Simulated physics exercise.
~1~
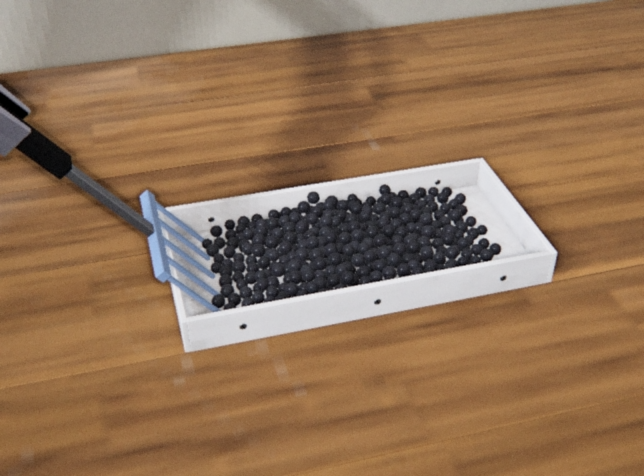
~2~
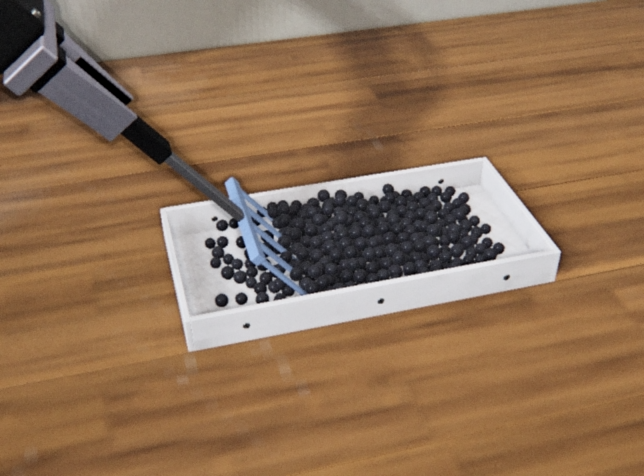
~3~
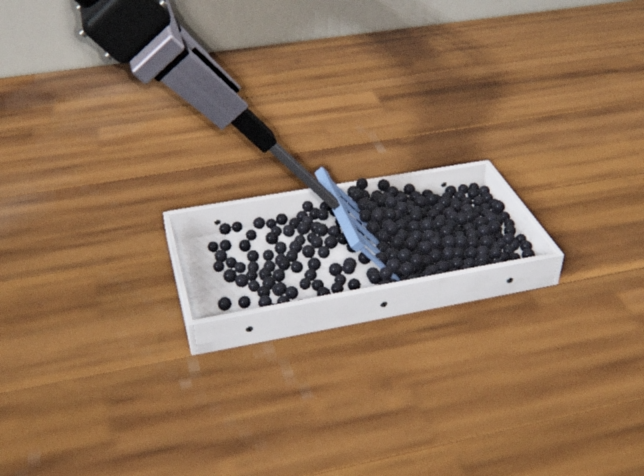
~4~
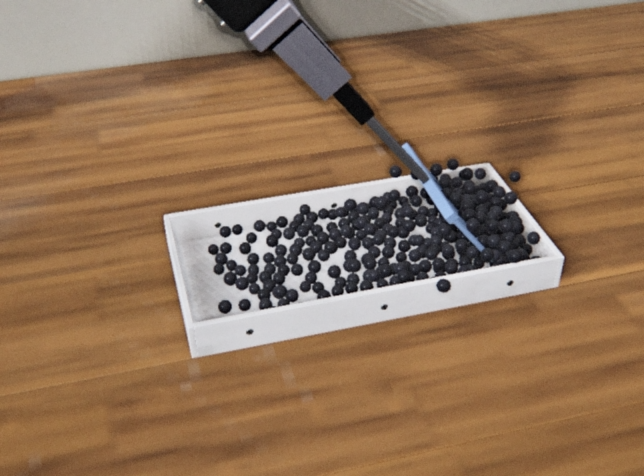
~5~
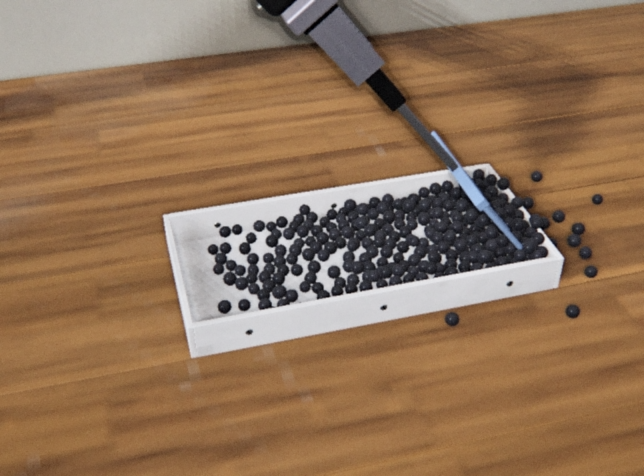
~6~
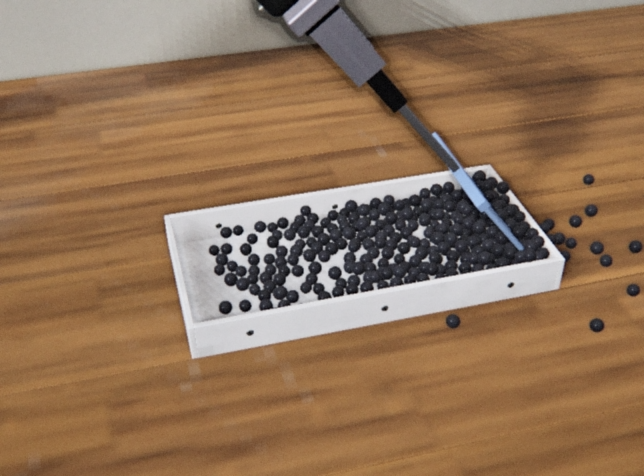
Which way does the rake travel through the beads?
The rake travels to the right, from the left end of the white tray toward its right end.
